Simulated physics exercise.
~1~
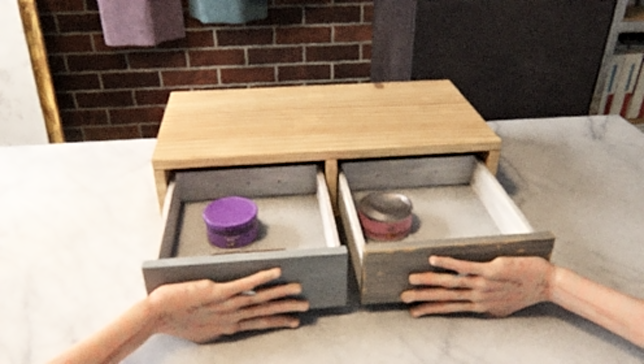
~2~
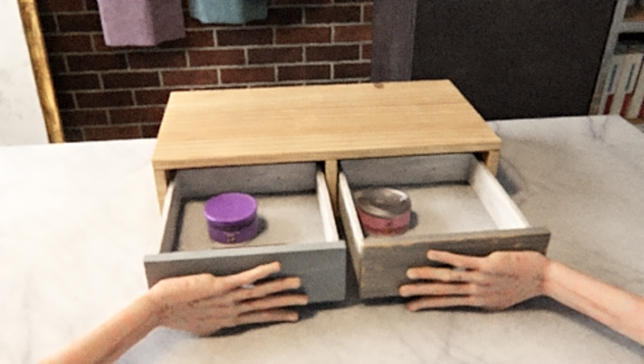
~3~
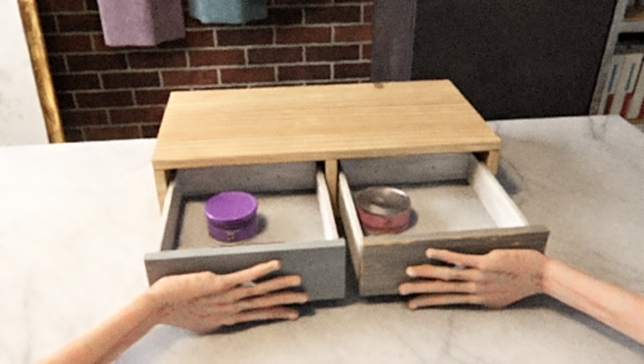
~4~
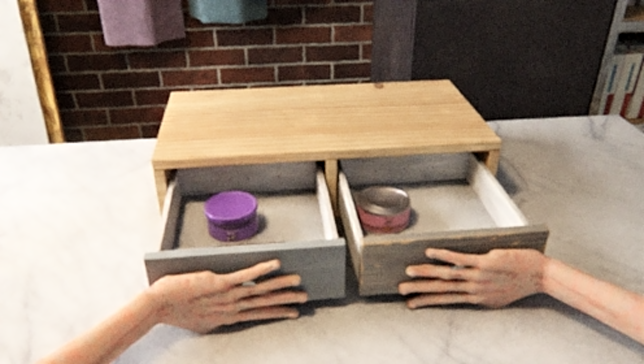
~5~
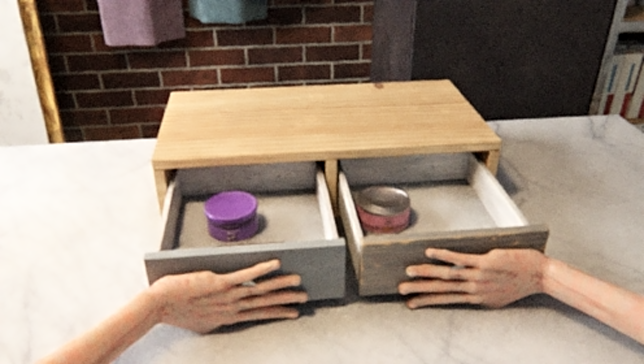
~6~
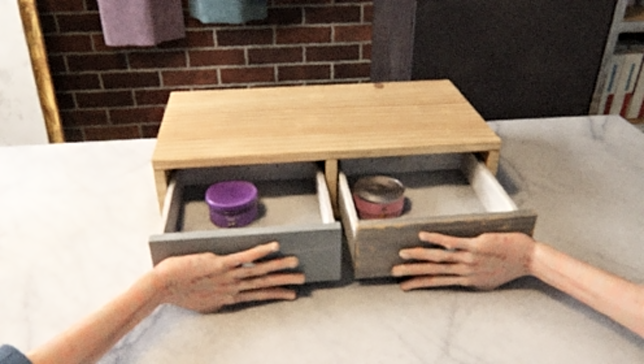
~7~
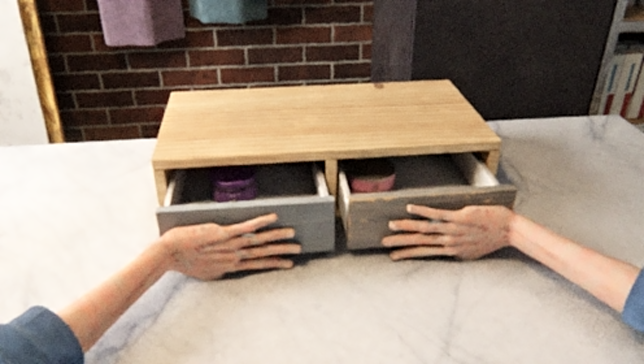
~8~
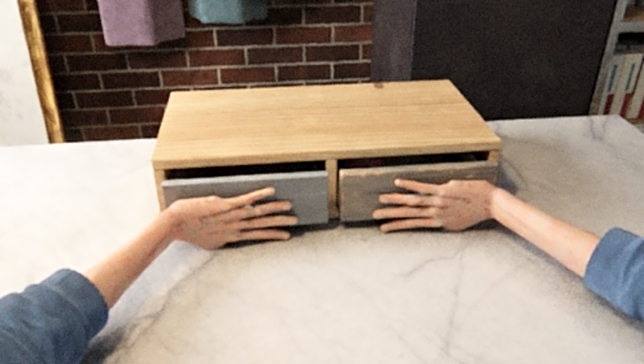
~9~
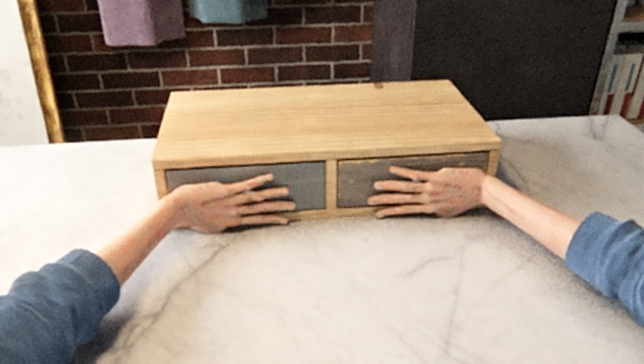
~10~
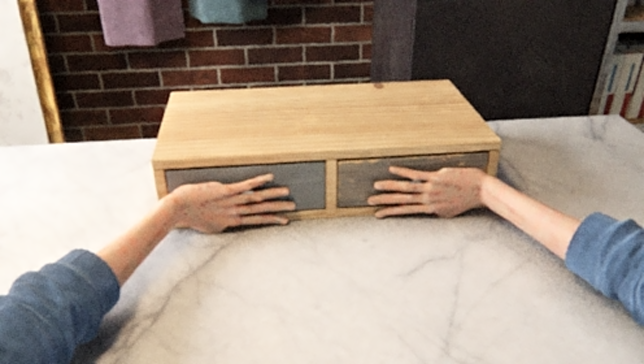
In the video, two hands rest on the fronts of two open drawers in a wooden chest, with a purple pot in the left drawer and a pink pot in the right. After a pause, the hands push both drawers inward together until they close, hiding the pots.
